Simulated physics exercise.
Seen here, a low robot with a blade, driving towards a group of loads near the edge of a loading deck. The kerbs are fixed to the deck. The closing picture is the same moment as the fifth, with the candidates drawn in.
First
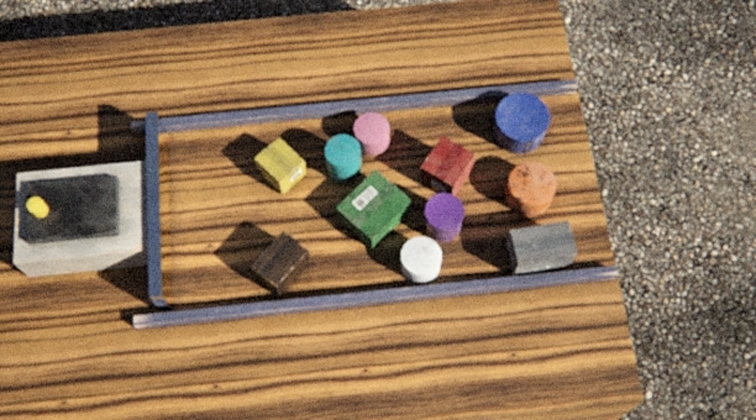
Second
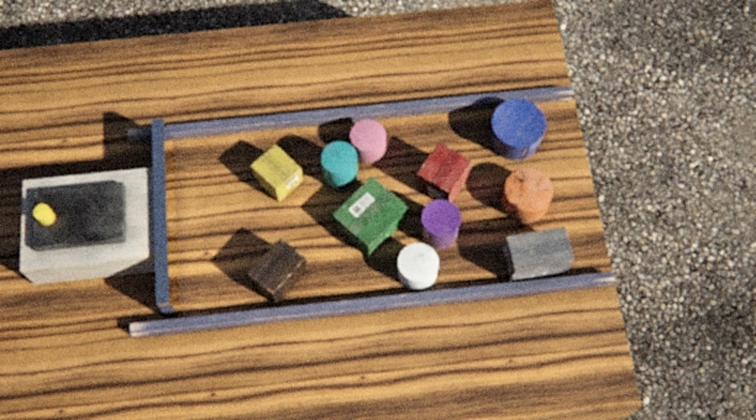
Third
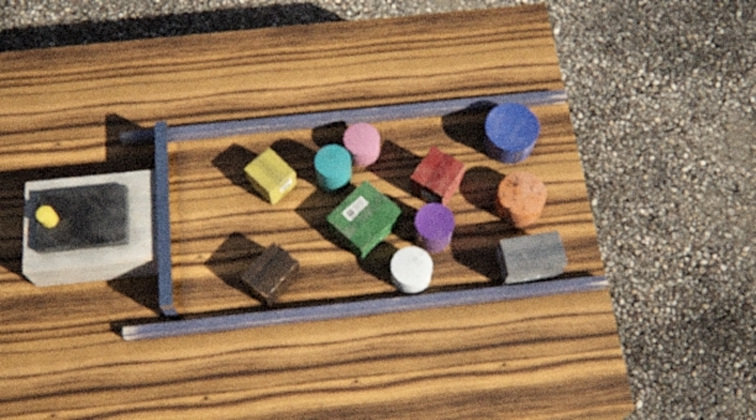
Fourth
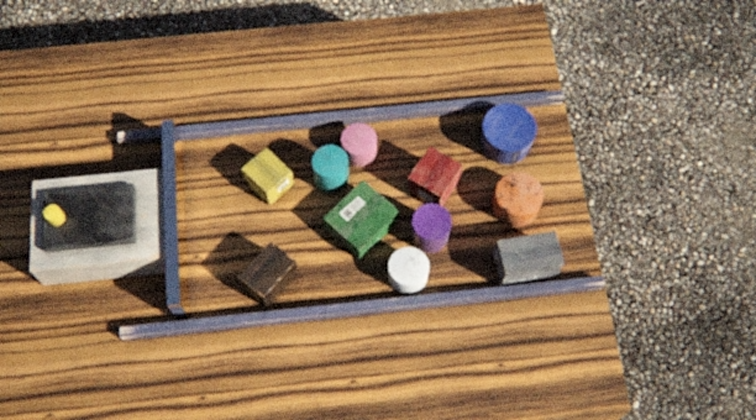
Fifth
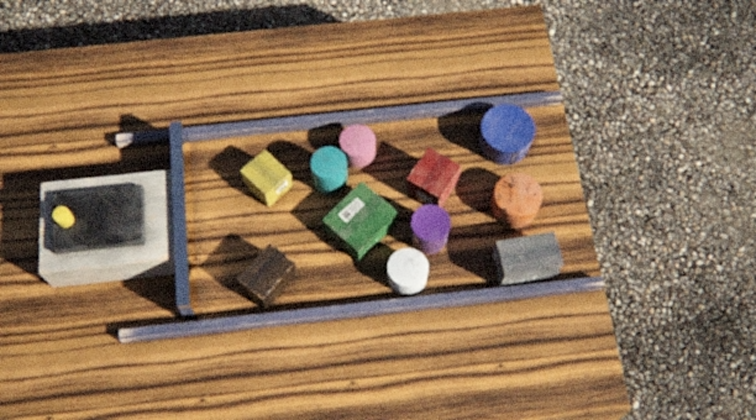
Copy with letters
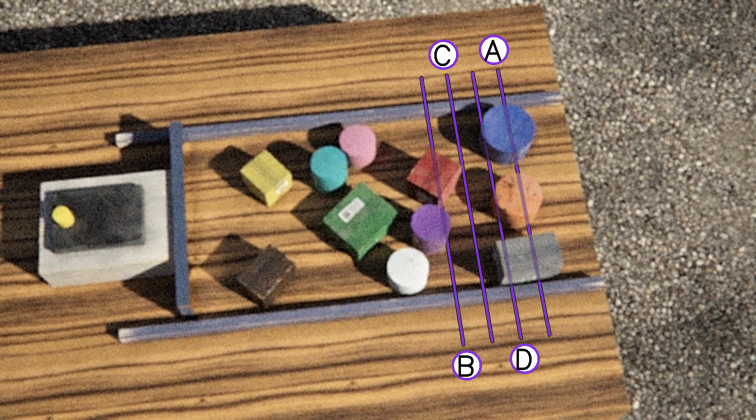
A low white and dark robot with a yellow knob and a wide blue blade sits at the left of a striped wooden deck, seen from high above, with gravel beyond its right edge. Between two blue rails stand yellow, green, red, brown and grey blocks and turquoise, pink, purple, white, orange and blue cylinders. The view shifts slightly, then the robot creeps right while the loads stay put.
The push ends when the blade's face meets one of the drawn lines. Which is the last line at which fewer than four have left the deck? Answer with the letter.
D.
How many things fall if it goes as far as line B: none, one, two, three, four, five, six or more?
In all, none.
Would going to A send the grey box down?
By then, yes.
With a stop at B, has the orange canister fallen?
No.
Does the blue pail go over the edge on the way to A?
By then, yes.
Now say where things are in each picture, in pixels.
The first frame shows grey box (541, 249); pink canister (372, 135); turquoise canister (344, 159).
The second frame shows robot (86, 215); white canister (418, 267).
The third frame shows robot (89, 217); red parcel (437, 178).
The fourth frame shows robot (97, 216); orange canister (517, 200).
The fifth frame shows robot (106, 217); blue pail (506, 135); purple pail (430, 230); grey box (527, 260).
On the copy, A at (522, 195); B at (441, 203); C at (468, 200); D at (495, 198).
On D. First, robot (222, 205); pink canister (361, 144); black crate (325, 260).
Then, robot (338, 193); blue pail (512, 132); grey box (536, 264).
Finally, robot (425, 184); orange canister over the edge; grey box over the edge; two fallen.
By contrast, A drops five; B is within the limit but short; C is within the limit but short.
